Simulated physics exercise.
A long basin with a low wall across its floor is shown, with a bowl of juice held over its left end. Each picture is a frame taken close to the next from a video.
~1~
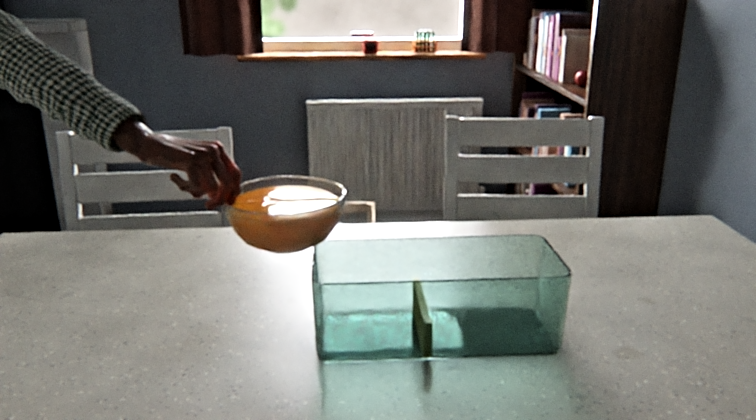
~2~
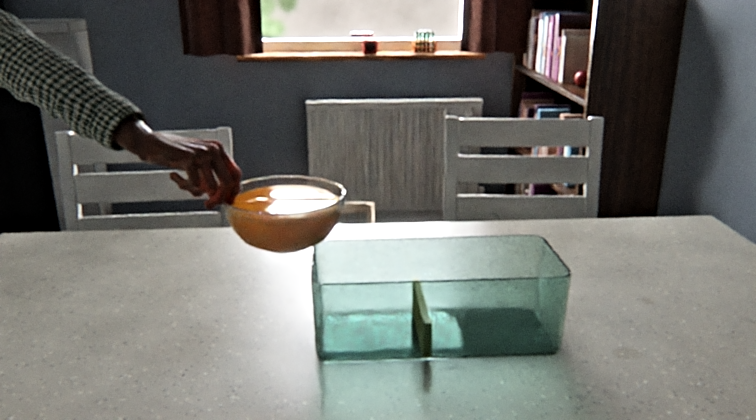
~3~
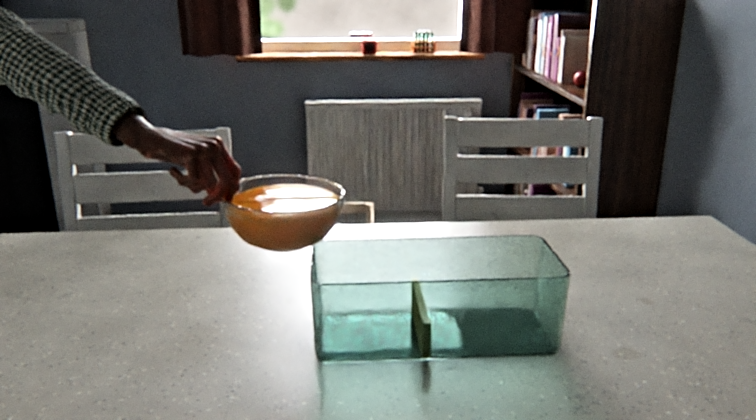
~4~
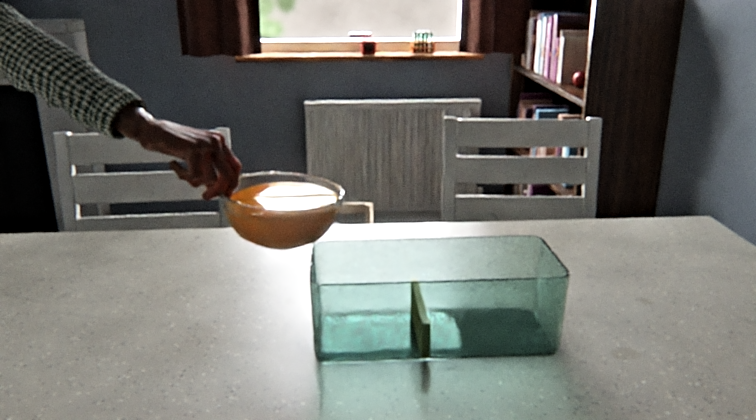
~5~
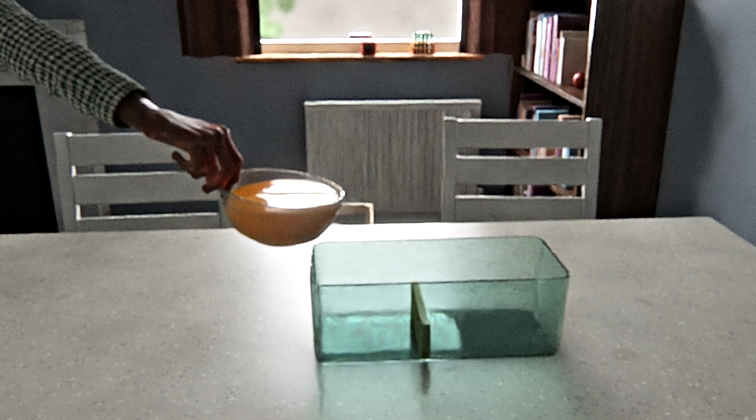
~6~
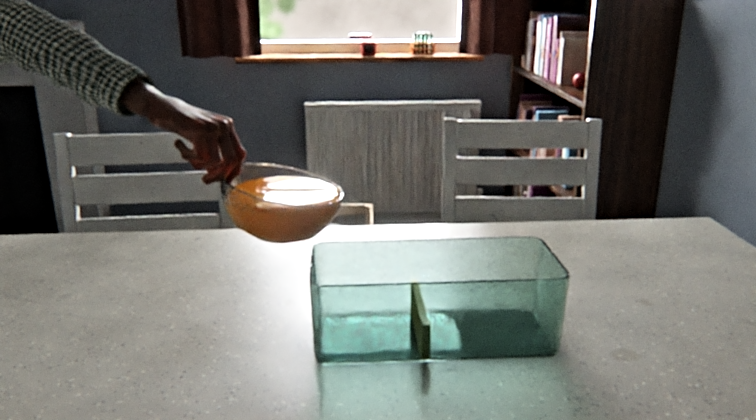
A hand slowly tilts a glass bowl of orange juice above a divided green basin.
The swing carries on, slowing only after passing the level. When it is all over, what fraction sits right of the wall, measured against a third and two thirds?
It finishes at between a third and two thirds.
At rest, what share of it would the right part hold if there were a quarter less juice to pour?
Estimate: Around 35 per cent.
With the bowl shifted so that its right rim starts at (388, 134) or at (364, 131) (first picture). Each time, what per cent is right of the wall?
Close to 95 in a hundred, then close to 90 in a hundred.
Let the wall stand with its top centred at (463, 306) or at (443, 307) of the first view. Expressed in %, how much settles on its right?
First some 15, then 10 per cent.
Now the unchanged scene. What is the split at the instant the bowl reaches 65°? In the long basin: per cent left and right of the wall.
Left side: 20 in a hundred; right side: 0 in a hundred.
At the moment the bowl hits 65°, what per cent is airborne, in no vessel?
It comes to around 35 per cent.
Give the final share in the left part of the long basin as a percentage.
Estimate: Some 50 per cent.
A moment on, the bowl is tipped part way and 43 per cent is still to pour, 20 is left of the wall and 0 right of it.
Next, the bowl is tipped on its side and 1 per cent is still to pour, 43 is left of the wall and 47 right of it.
Then the bowl is tipped right over and 0 per cent is still to pour, 51 is left of the wall and 48 right of it.
Later the bowl is tipped right over and 0 per cent is still to pour, 51 is left of the wall and 48 right of it.
At rest 51 per cent lies left of the wall, 48 right of it and 1 outside.
